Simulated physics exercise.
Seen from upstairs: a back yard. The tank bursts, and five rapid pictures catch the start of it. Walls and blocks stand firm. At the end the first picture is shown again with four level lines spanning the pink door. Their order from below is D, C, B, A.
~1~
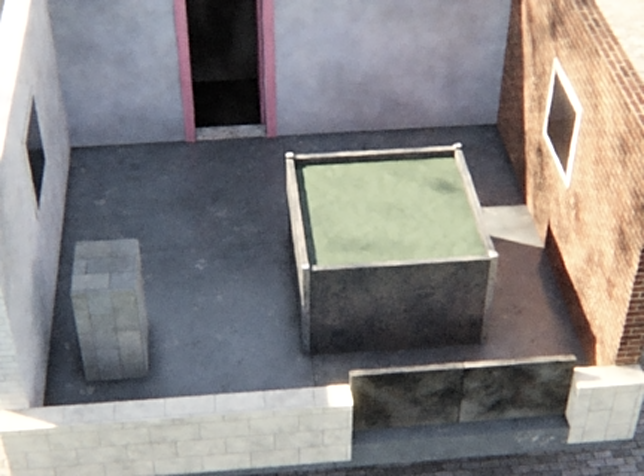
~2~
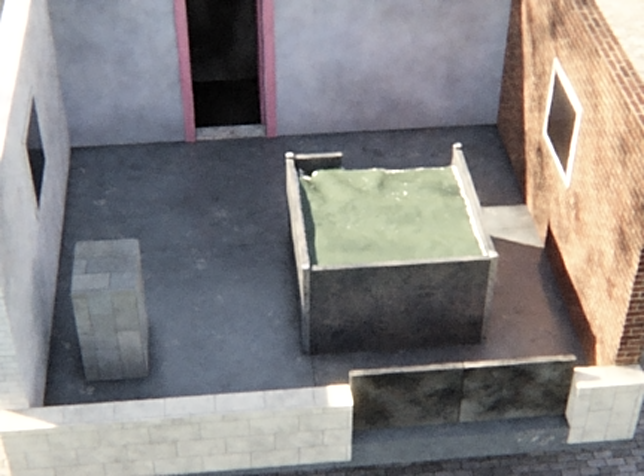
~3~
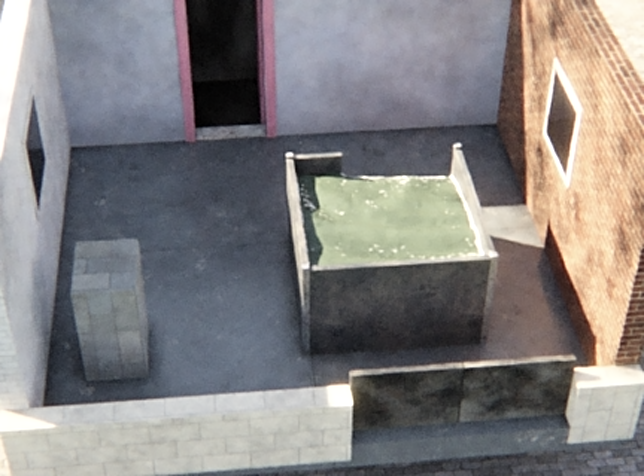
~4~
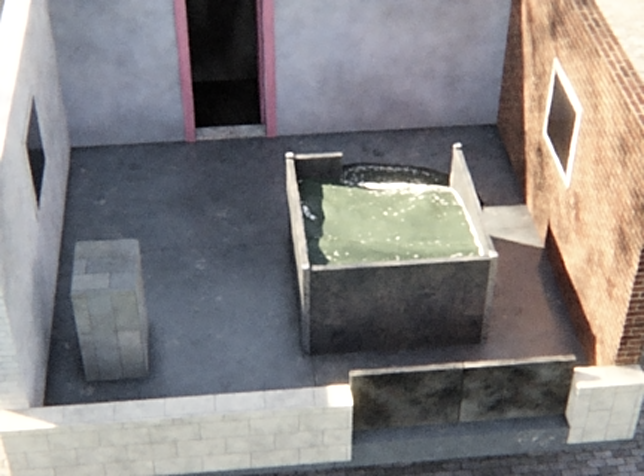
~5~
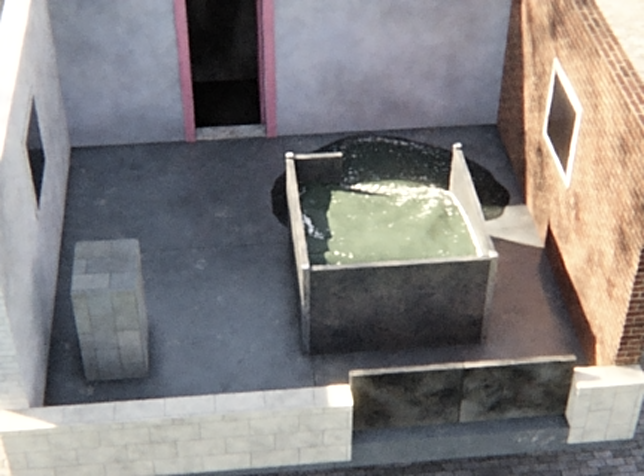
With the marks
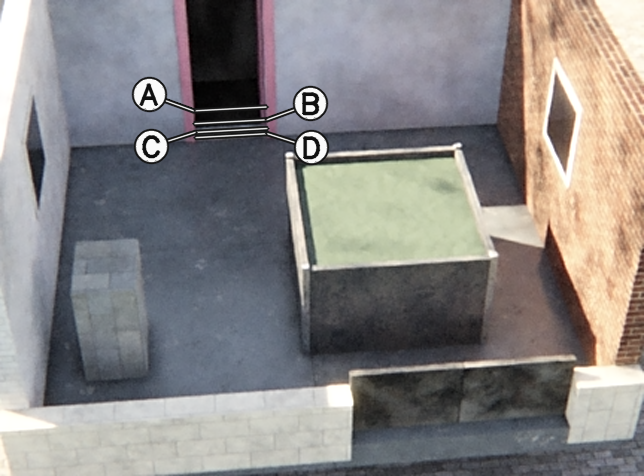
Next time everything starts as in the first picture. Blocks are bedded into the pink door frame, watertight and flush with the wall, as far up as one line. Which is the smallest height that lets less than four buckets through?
The limit is B.
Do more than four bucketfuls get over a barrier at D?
Yes, it does.
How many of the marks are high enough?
Two of them.
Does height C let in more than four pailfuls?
Yes, that goes wrong.
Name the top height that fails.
Here it is height C.
On the marked copy, A at (230, 108); B at (230, 121); C at (231, 130); D at (231, 135); from the bottom up D, C, B, A.
Choosing A, nothing gets over.
Choosing B, a splash gets over, under a bucket.
Choosing C, about 7 bucketfuls get in.
Choosing D, dozens of bucketfuls pour in.
